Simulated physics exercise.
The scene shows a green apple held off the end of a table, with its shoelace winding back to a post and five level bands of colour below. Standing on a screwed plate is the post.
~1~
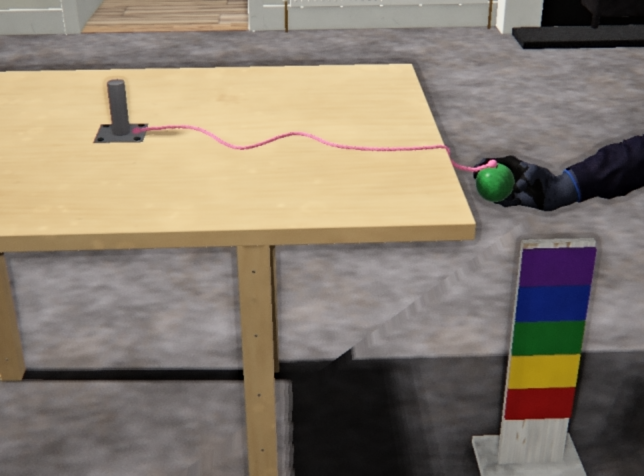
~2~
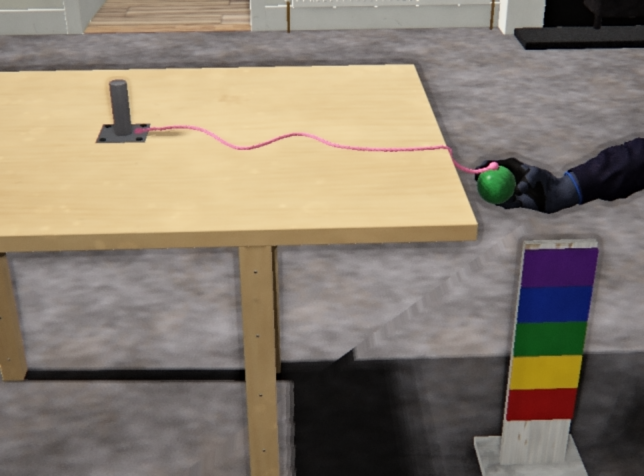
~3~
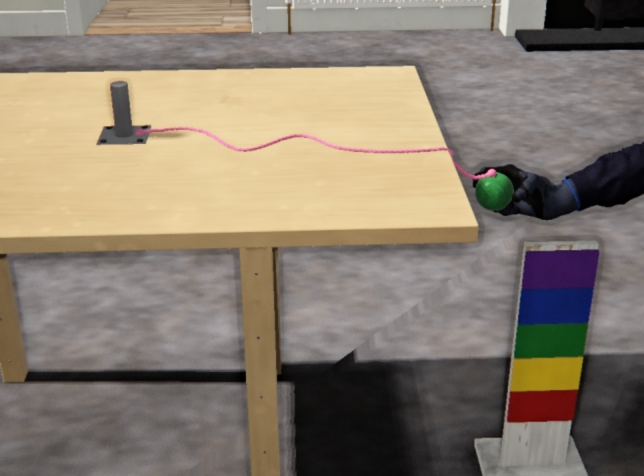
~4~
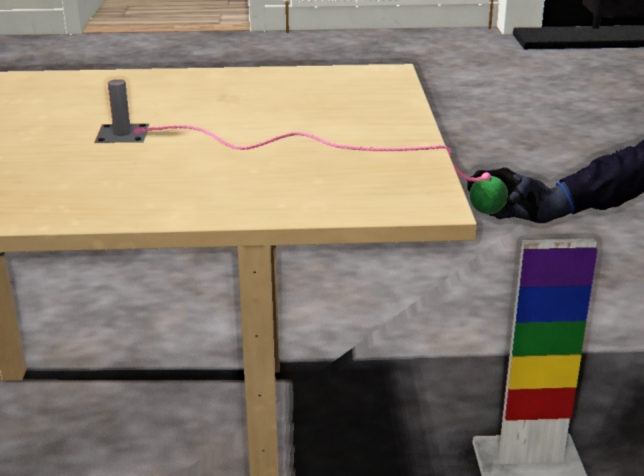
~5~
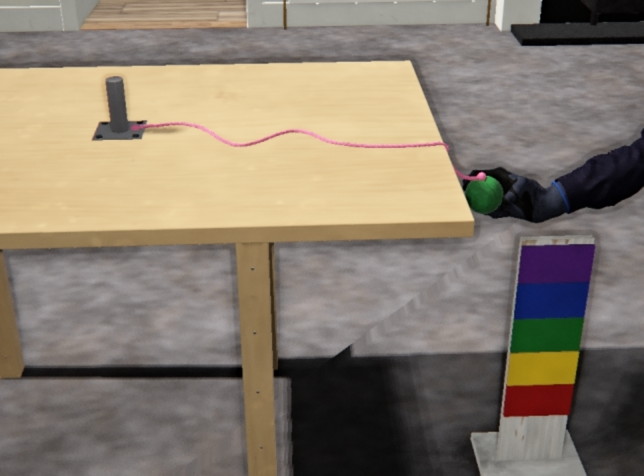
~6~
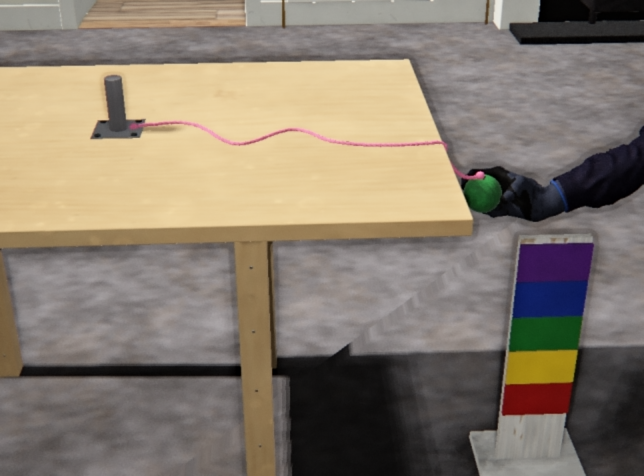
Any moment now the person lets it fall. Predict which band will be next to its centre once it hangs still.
I would say the purple band.
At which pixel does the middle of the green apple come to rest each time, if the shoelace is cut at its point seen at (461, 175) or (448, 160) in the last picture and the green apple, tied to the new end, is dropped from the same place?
Try one: (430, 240); try two: (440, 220).
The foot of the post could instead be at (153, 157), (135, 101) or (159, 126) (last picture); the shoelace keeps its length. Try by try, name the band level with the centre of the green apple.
Result 1: Blue. Result 2: Purple. Result 3: Blue.
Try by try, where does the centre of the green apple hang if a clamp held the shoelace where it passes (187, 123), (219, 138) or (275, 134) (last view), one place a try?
Roughly (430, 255), (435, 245) and (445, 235), in that order.
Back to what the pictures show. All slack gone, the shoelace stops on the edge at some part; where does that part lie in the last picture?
That spot is near (395, 145).
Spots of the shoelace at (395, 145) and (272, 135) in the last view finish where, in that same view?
They end up around (442, 145) and around (307, 133).
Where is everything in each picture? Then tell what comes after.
Green apple (495, 183); purple (558, 268); blue (553, 305); green (549, 339); yellow (544, 373); red (540, 405), in the first picture.
Green apple (496, 185); shoelace through (175, 127) (226, 144) (288, 136) (350, 148) (428, 149), in the second picture.
Green apple (494, 191), in the third picture.
Green apple (489, 195); shoelace through (173, 127) (225, 144) (287, 136) (349, 148) (426, 148), in the fourth picture.
Green apple (484, 195), in the fifth picture.
Green apple (482, 194); shoelace through (170, 123) (221, 139) (283, 131) (345, 143) (423, 144), in the sixth picture.
A little later, apple near (404, 249); level with purple.
Next, apple near (443, 260); level with purple.
When it is over, apple near (429, 260); level with purple. The shoelace holds its middle at purple.
